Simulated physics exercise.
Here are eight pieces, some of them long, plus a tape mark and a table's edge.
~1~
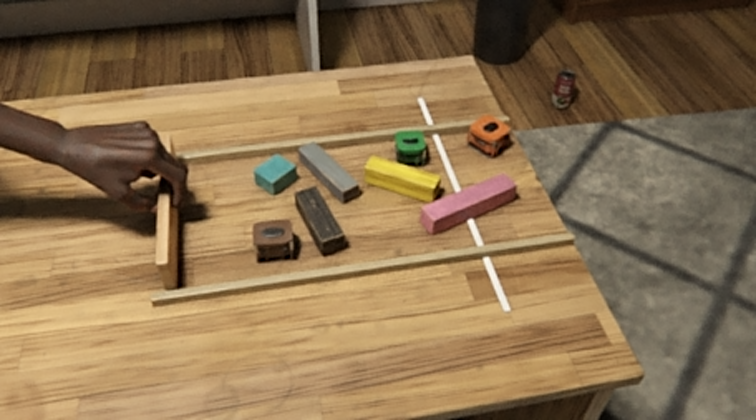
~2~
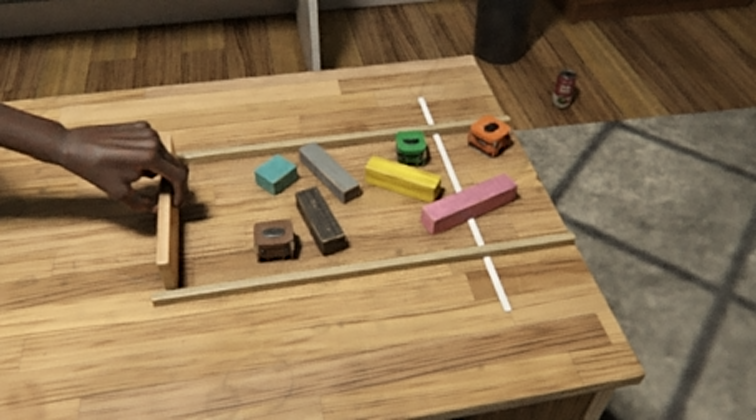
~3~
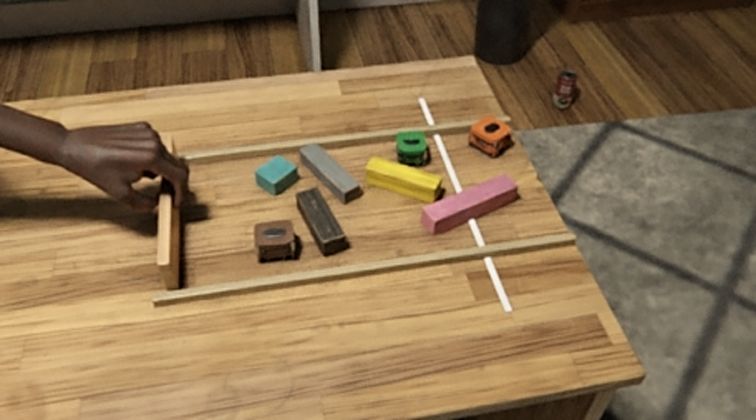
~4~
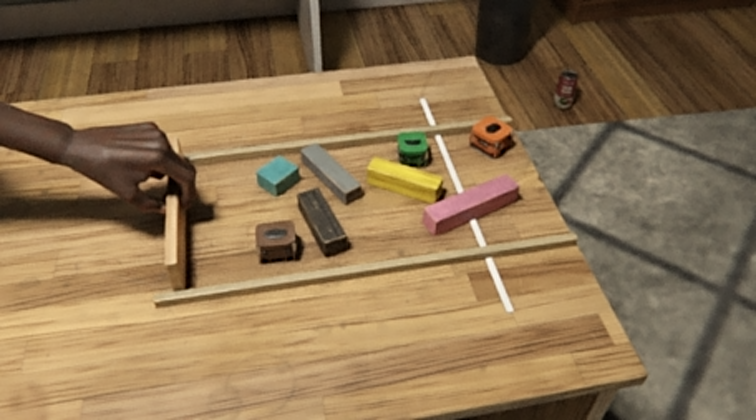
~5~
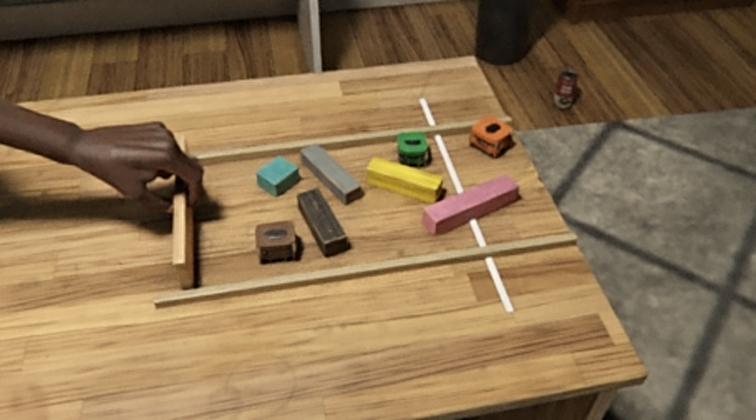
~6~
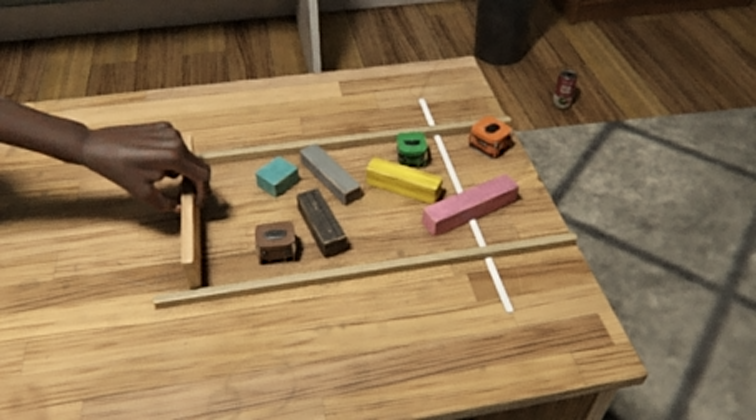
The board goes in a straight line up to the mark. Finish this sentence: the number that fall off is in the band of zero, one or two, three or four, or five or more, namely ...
Namely one or two.
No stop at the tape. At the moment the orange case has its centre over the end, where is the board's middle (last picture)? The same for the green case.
First it's close to (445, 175), next close to (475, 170).
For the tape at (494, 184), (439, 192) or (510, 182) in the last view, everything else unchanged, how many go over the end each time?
First 4, then 0, then 5.
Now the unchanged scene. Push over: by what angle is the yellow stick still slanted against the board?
Out of line by around 0°.
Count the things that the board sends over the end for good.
The number is 1.
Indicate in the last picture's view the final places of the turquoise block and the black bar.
They end up close to (466, 161) and (495, 190).
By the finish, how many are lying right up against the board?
3 end up touching it.
A little later, none off yet; orange case at rest near (490, 137); pink bar at rest near (471, 204); green case at rest near (412, 150).
Next, none off yet; orange case at rest near (490, 137); pink bar at rest near (473, 206); green case shifted a little near (421, 145).
Later still, none off yet; orange case shifted a little near (505, 137); pink bar shifted a little near (510, 205); green case shifted well along near (468, 133).
When it is over, the number that fall off is one or two; down, orange case.
